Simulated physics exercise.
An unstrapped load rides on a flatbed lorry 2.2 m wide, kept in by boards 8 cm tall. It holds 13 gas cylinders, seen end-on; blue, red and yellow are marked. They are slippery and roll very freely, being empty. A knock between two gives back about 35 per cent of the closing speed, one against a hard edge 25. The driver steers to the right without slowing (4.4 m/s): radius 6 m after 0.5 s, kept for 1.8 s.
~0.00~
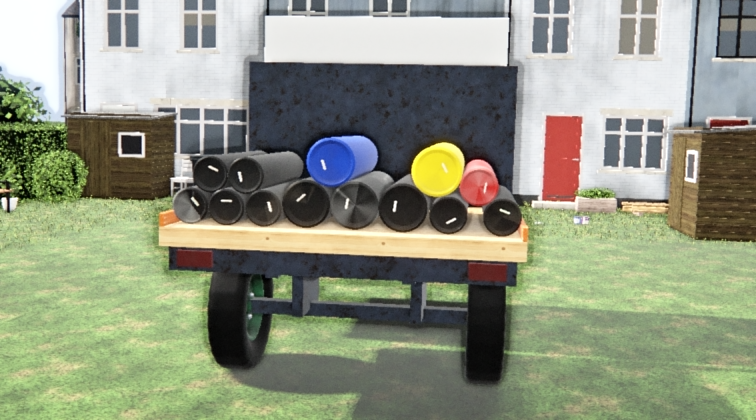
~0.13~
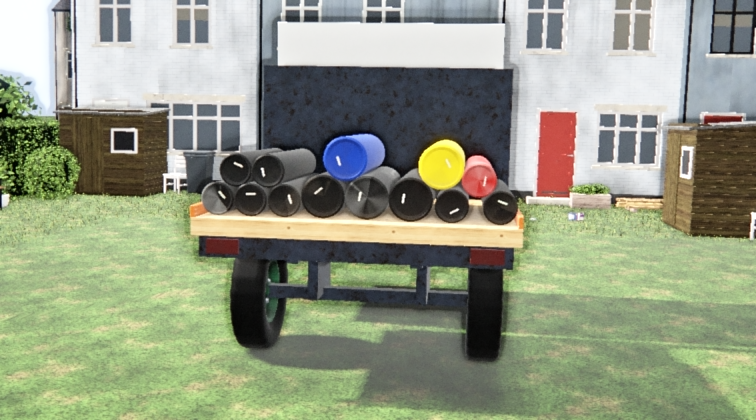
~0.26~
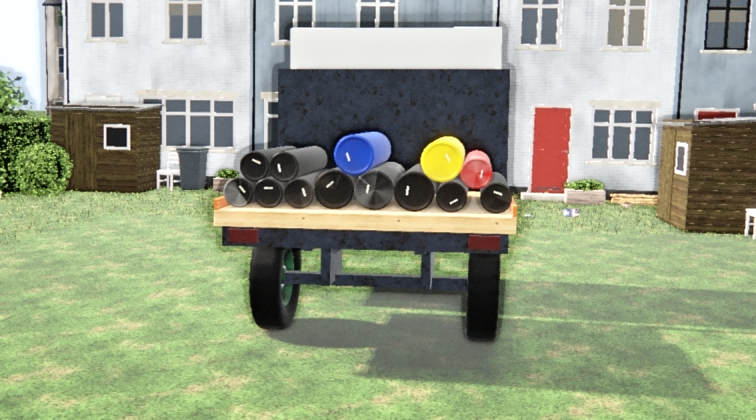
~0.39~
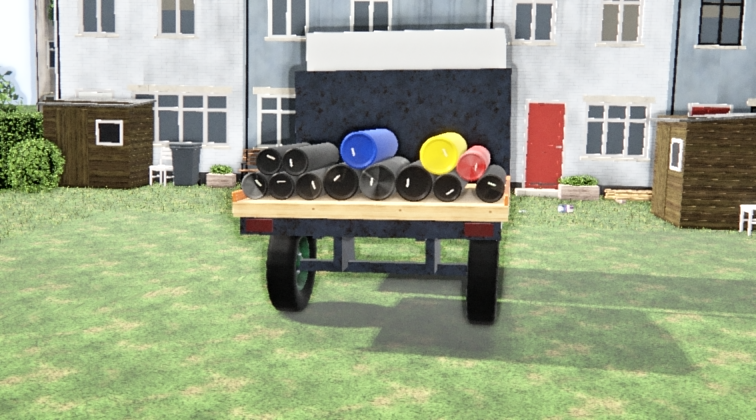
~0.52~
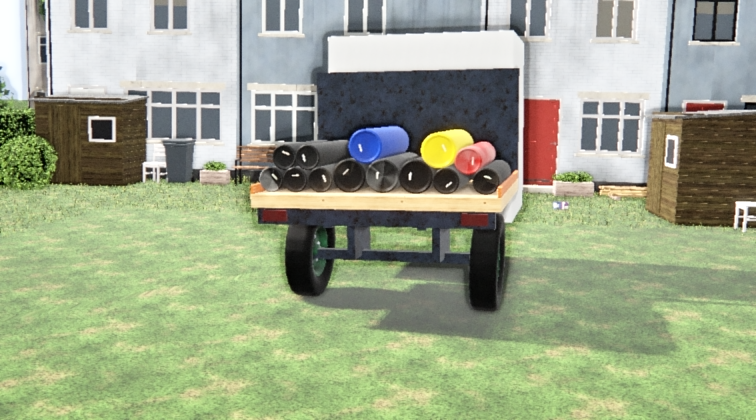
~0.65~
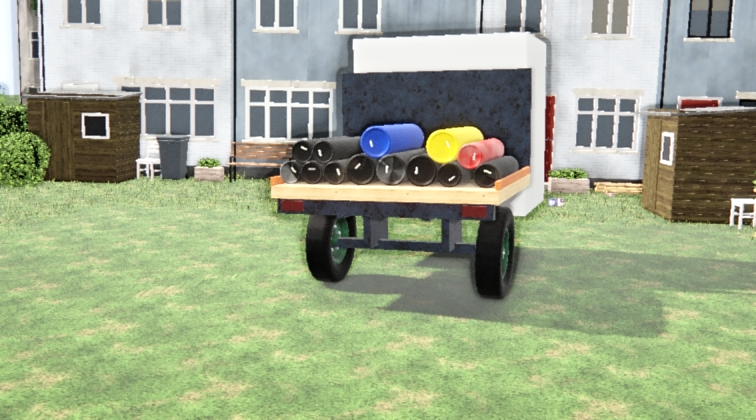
At first, a flatbed truck stacked with black, blue, yellow and red cylinders is seen from behind on grass, facing a row of houses. It drives away, growing smaller, and its deck dips slightly to the left. Then it turns right, showing its white side, while the cylinders keep their places.
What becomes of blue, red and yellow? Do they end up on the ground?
The blue cylinder is still aboard, the red is still aboard, the yellow stays aboard.
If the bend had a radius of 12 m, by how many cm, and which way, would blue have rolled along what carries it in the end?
About 0 cm to the left.
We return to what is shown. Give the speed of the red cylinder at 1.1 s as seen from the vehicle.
Near 0.0 m/s.
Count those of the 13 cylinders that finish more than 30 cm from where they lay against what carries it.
The count is 0.
After 1.1 s, blue is up on others, 100 cm from the left edge; red is up on others, 30 cm from the right edge; yellow is up on others, 55 cm from the right edge; 0 of 13 are off.
After 1.7 s, no change for blue, red, yellow; 0 of 13 are off.
After 2.2 s, no change for blue, red, yellow; 0 of 13 are off.
At rest (2.9 s), blue is up on others, 100 cm from the left edge; red is up on others, 30 cm from the right edge; yellow is up on others, 55 cm from the right edge; 0 of 13 are off.
